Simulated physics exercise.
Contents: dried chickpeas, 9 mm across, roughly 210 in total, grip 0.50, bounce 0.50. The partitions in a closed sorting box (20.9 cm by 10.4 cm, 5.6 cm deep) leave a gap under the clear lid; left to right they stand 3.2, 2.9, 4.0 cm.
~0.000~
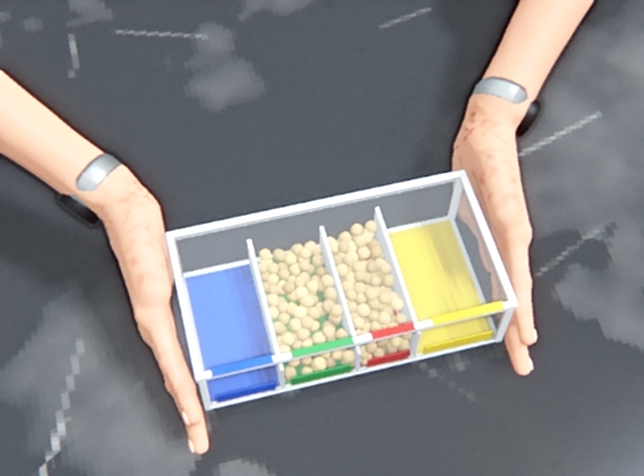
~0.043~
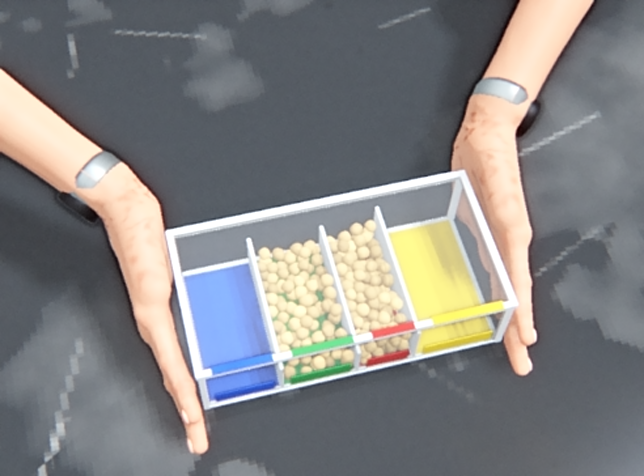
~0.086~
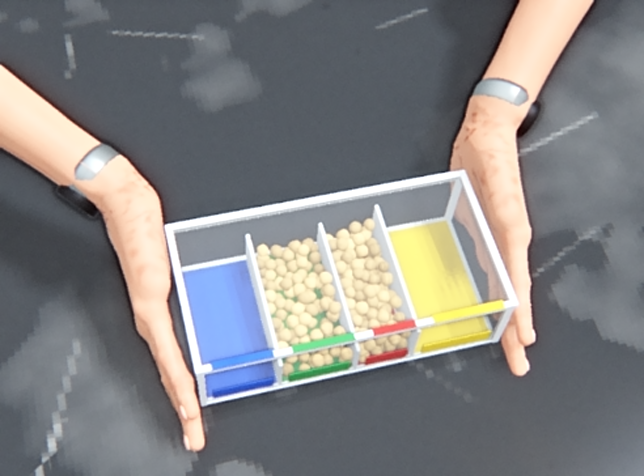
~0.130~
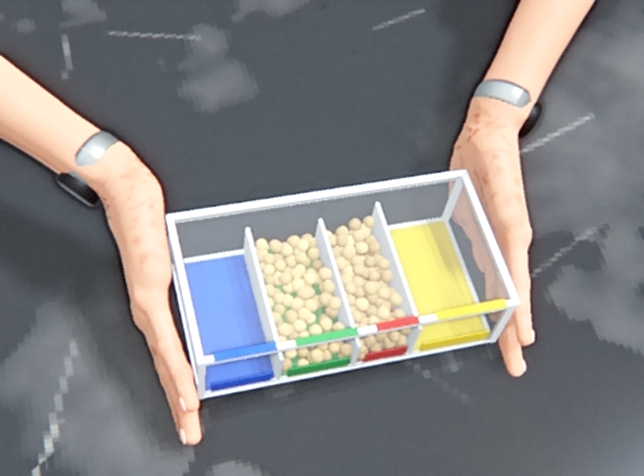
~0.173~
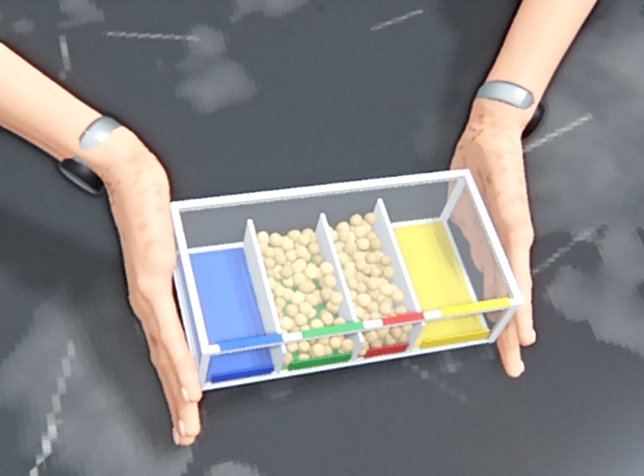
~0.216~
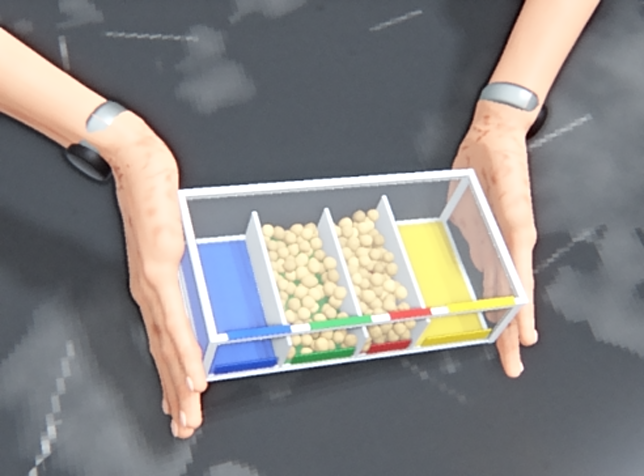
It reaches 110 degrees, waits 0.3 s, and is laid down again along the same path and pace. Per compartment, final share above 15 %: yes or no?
Red yes; blue no; green no; yellow yes.
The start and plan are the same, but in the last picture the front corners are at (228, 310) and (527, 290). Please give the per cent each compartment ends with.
You'd see red at 55 percent, blue at 0, green at 10 and yellow at 35 percent.
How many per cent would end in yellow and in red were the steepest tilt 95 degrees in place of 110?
In per cent, yellow gets 35 and red gets 45.
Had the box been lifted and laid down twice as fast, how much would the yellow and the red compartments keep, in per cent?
Per cent - yellow: 25; red: 75.
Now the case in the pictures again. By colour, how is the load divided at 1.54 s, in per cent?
Red = 75, blue = 0, green = 5, yellow = 20 (per cent).
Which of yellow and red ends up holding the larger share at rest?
The red compartment ends up with more.
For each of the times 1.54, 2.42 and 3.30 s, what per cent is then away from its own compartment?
Estimates: 50 / 55 / 55.
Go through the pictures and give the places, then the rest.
The first frame shows box tilt 0 degrees, front corners at (202, 374) and (510, 303); red 55 %, green 45 %.
The second frame shows box tilt 1 degrees, front corners at (201, 373) and (510, 303).
The third frame shows box tilt 3 degrees, front corners at (201, 368) and (510, 302).
The fourth frame shows box tilt 6 degrees, front corners at (203, 359) and (512, 301), lowest corner right back.
The fifth frame shows box tilt 10 degrees, front corners at (208, 348) and (515, 300), lowest corner right back.
The sixth frame shows box tilt 13 degrees, front corners at (216, 337) and (519, 299), lowest corner right back; red 55 %, green 45 %. The box's pace is about 85 degrees a second.
Then, at 1.54 s, tilt 110 degrees; red 75 %, green 5 %, yellow 20 %.
After 2.42 s, tilt 56 degrees; red 75 %, yellow 25 %.
Then, at 3.30 s, tilt 0 degrees; red 75 %, yellow 25 %.
In the end, at 3.6 s, red 75 %, blue 0 %, green 0 %, yellow 25 %.
